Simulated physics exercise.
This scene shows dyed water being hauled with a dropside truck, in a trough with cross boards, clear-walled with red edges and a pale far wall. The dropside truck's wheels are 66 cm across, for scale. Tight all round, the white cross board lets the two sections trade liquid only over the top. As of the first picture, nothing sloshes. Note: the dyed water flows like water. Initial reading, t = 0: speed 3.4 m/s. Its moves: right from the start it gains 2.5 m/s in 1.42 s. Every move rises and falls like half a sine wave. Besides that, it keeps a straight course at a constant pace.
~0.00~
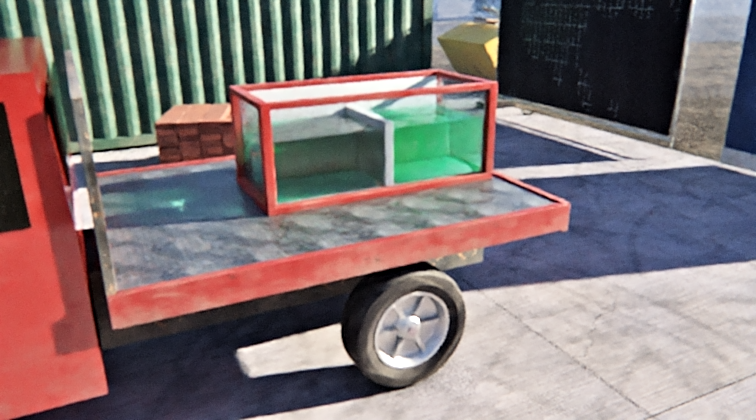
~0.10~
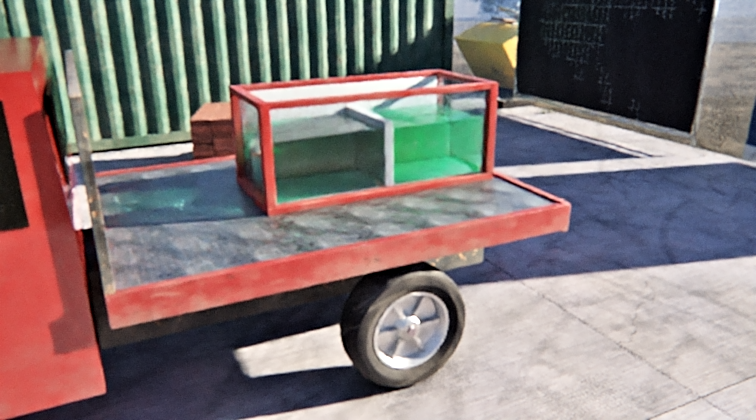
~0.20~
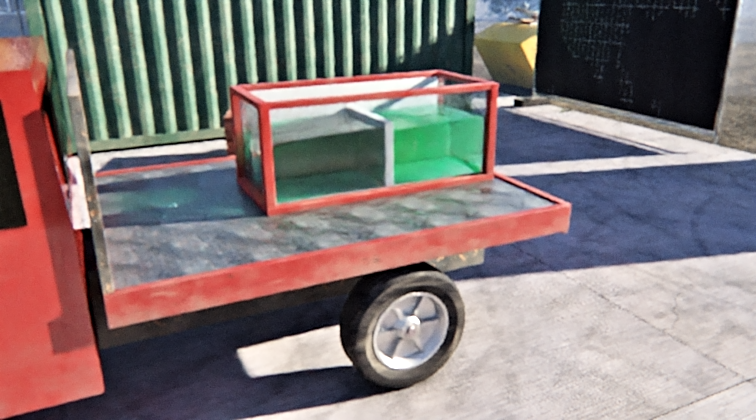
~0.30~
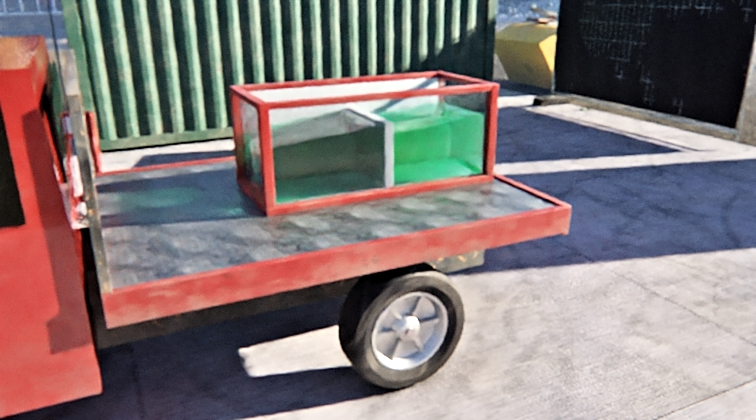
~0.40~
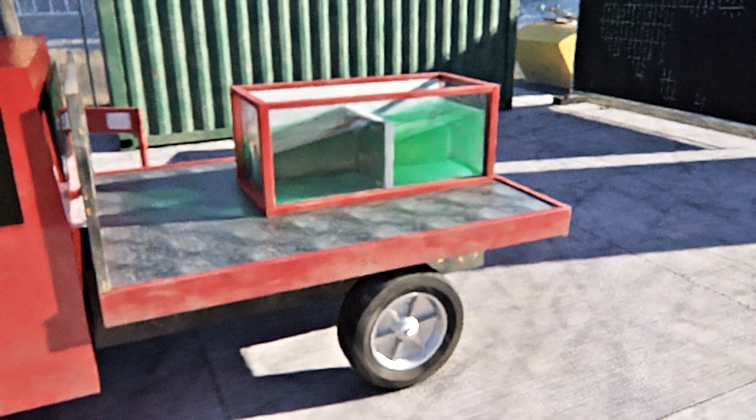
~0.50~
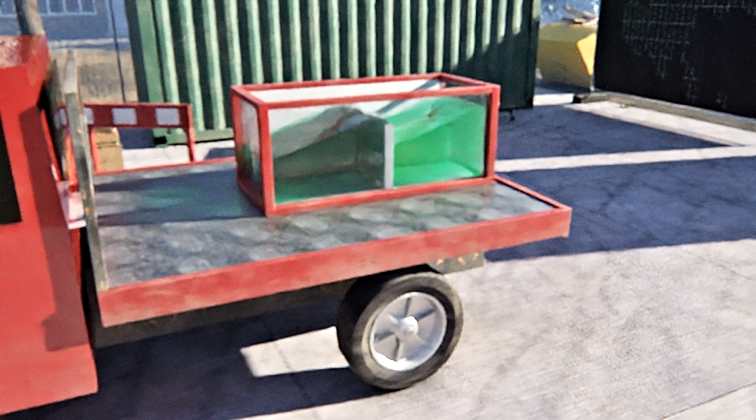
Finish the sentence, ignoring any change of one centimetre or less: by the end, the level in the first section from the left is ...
... lower than before.
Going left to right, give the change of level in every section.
Going from the left, it's 2 down and then 2 up.
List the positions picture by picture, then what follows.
Levels, left to right, (325, 133), (437, 120); board top at (389, 123); the front is on the left, levels are read along the near wall; a wheel hub at (417, 335), in the first picture.
Levels, left to right, (325, 133), (437, 120), in the second picture.
Levels, left to right, (325, 133), (438, 121), in the third picture.
Levels, left to right, (324, 134), (438, 121), in the fourth picture.
Levels, left to right, (324, 135), (438, 123), in the fifth picture.
Levels, left to right, (324, 134), (438, 123); a wheel hub at (413, 336), in the sixth picture.
By 0.90 s the sections hold 31, 35 cm, left to right.
By 1.40 s the sections hold 30, 36 cm, left to right.
By 2.00 s the sections hold 30, 36 cm, left to right.
By 4.41 s the sections hold 31, 35 cm, left to right.
